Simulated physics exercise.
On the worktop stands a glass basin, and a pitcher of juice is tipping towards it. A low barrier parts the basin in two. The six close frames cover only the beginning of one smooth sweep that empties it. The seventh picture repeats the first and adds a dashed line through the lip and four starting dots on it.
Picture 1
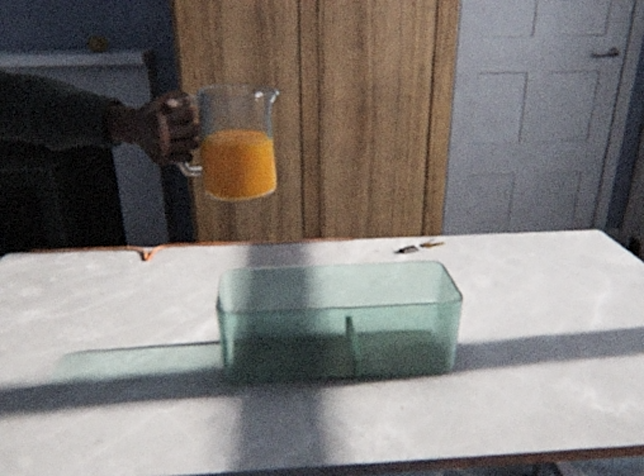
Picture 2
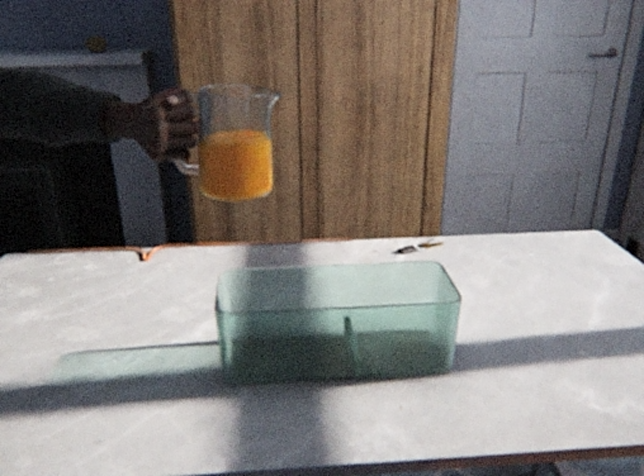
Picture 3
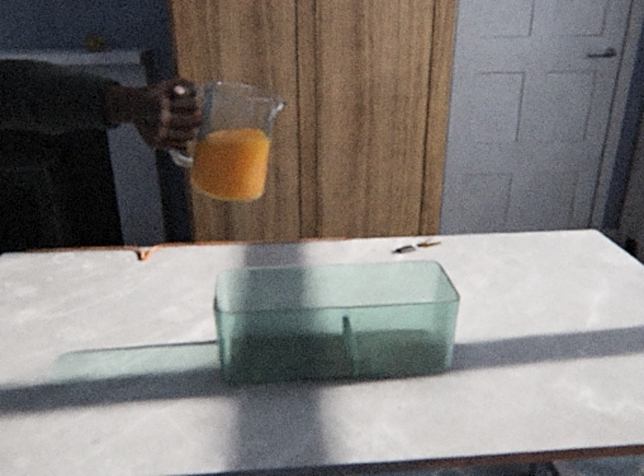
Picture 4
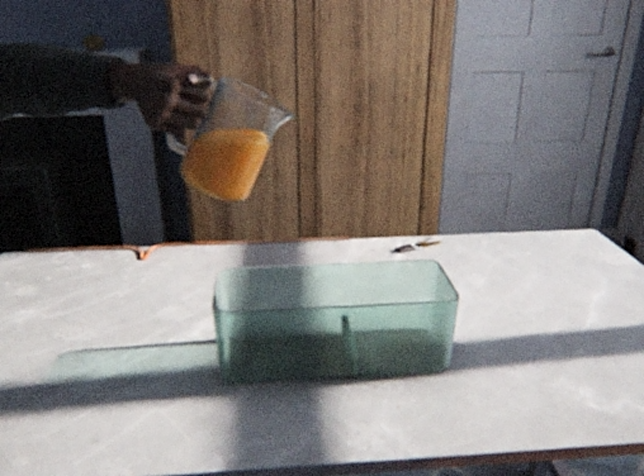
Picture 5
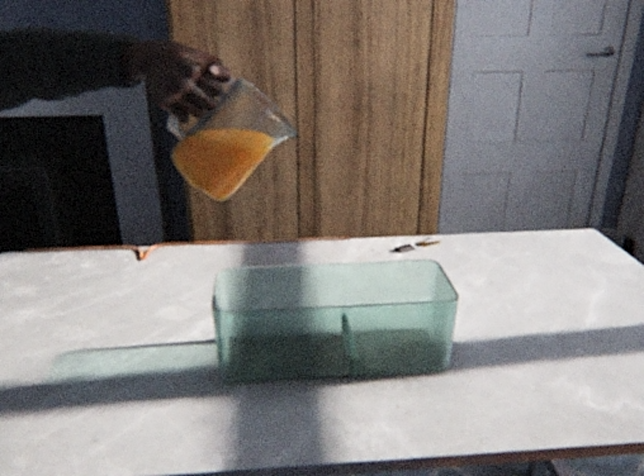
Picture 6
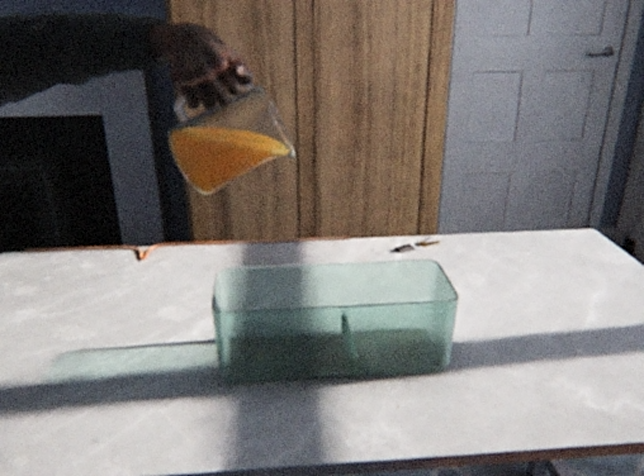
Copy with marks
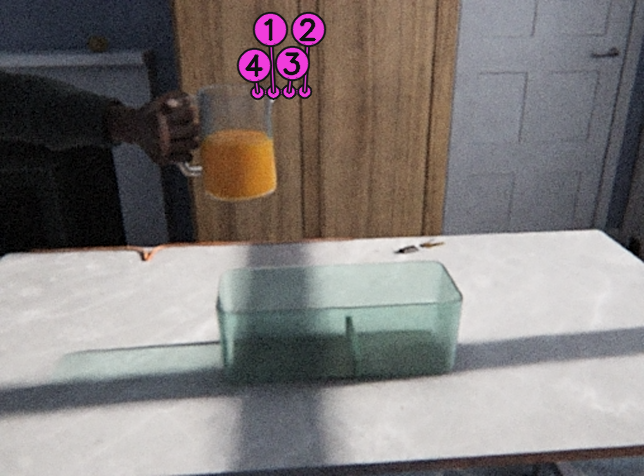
A dark hand at the left, its sleeved arm reaching in from the edge, holds a clear glass pitcher of orange juice upright, then steadily tilts it to the right until it leans steeply, the juice sliding towards the lip. Below it, a pale green glass basin with a low divider rests on a light, shadow-striped worktop. Wooden panels and a grey-blue door stand behind, seen from slightly above by a nearly still camera.
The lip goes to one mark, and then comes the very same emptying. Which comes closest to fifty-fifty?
I would pick dot 3.
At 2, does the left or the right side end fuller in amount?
The right one.
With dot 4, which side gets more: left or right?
The left side.
In magenta, 1 at (273, 92); 2 at (304, 91); 3 at (289, 91); 4 at (257, 92).
With 1, about 76 % ends left of the wall and 14 % right of it; 10 % is lost outside.
With 2, about 16 % ends left of the wall and 79 % right of it; 6 % is lost outside.
With 3, about 55 % ends left of the wall and 44 % right of it.
With 4, about 81 % ends left of the wall and 10 % right of it; 9 % is lost outside.
